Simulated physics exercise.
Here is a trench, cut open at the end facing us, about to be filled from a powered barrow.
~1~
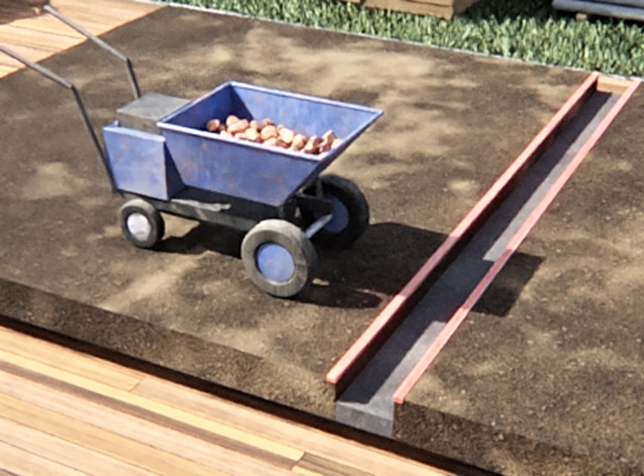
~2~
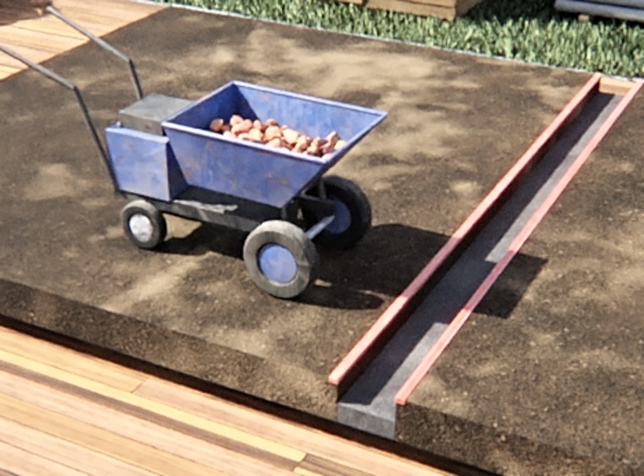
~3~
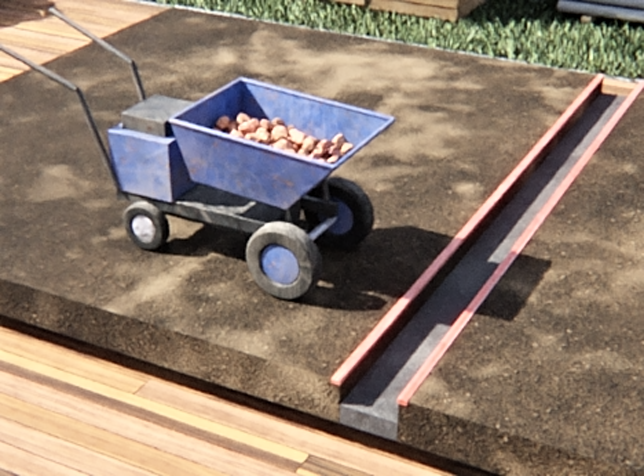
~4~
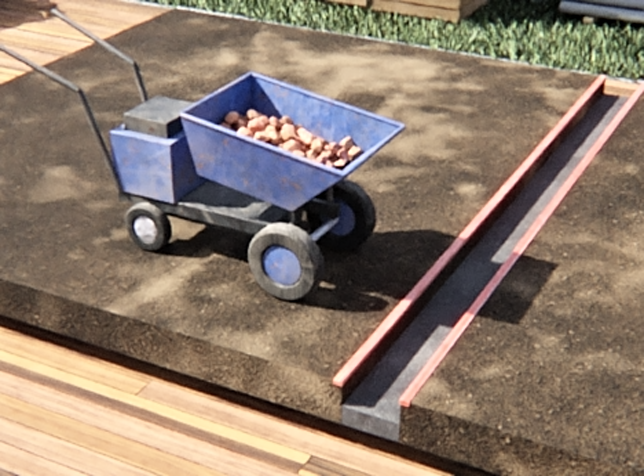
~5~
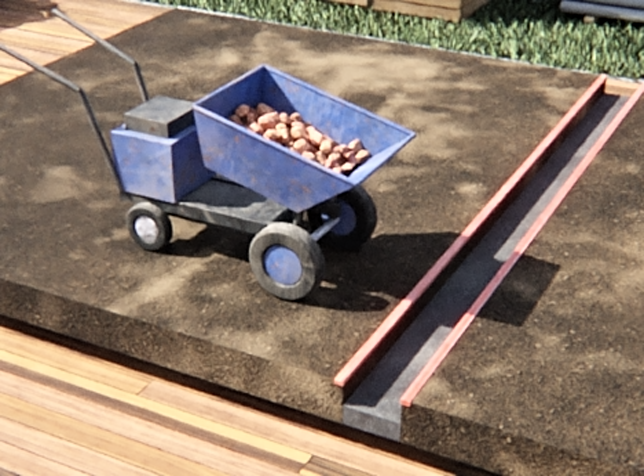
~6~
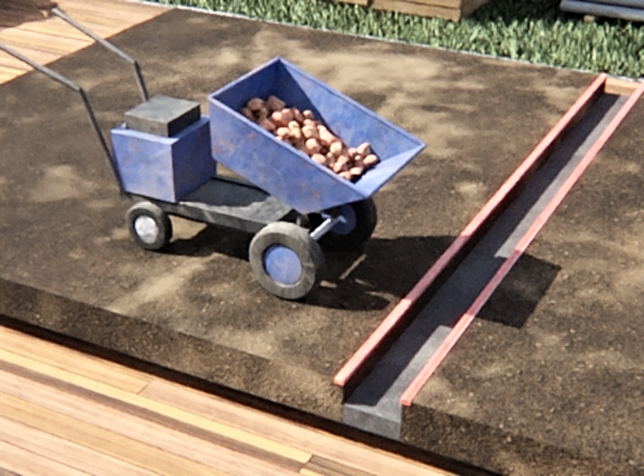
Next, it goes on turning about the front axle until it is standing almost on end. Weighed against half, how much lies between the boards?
Above half.
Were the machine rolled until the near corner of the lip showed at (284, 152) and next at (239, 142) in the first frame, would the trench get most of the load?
Note: Stop one, a majority share; stop two, a minority share.
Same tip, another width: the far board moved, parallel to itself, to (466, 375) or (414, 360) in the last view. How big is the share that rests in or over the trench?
I'd put it near 100 in a hundred, then near 40 in a hundred.
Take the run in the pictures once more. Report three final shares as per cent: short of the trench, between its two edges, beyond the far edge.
I'd estimate short near 0, between near 75 and beyond near 15 per cent.
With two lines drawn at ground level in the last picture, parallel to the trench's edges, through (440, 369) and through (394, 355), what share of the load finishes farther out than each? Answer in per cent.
Near 10 % and near 60 %, in that order.
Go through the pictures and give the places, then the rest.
The first frame shows lip of the skip (322, 160), level; top of the load (254, 135), lumps of rubble; first edge of the trench (360, 345); far edge (424, 363), the trench under half as wide as the skip, and about half as deep as wide.
The second frame shows lip of the skip (326, 162), tipped barely; top of the load (257, 136).
The third frame shows lip of the skip (335, 168), tipped barely; top of the load (251, 142).
The fourth frame shows lip of the skip (345, 175), tipped a little; top of the load (253, 143).
The fifth frame shows lip of the skip (357, 185), tipped a little; top of the load (265, 128).
The sixth frame shows lip of the skip (368, 196), tipped clearly; top of the load (277, 124); first edge of the trench (367, 347); far edge (432, 365).
Just after the last frame, skip tipped steeply; every one in the skip.
A moment on, skip tipped right over; the larger part in the skip; roughly a quarter in or heaped over the trench; just a few beyond it.
Further on, skip tipped right over; about a tenth in the skip; roughly two thirds in or heaped over the trench; roughly a quarter beyond it.
When it is over, skip tipped right over; about a tenth in the skip; the larger part in or heaped over the trench; roughly a quarter beyond it.
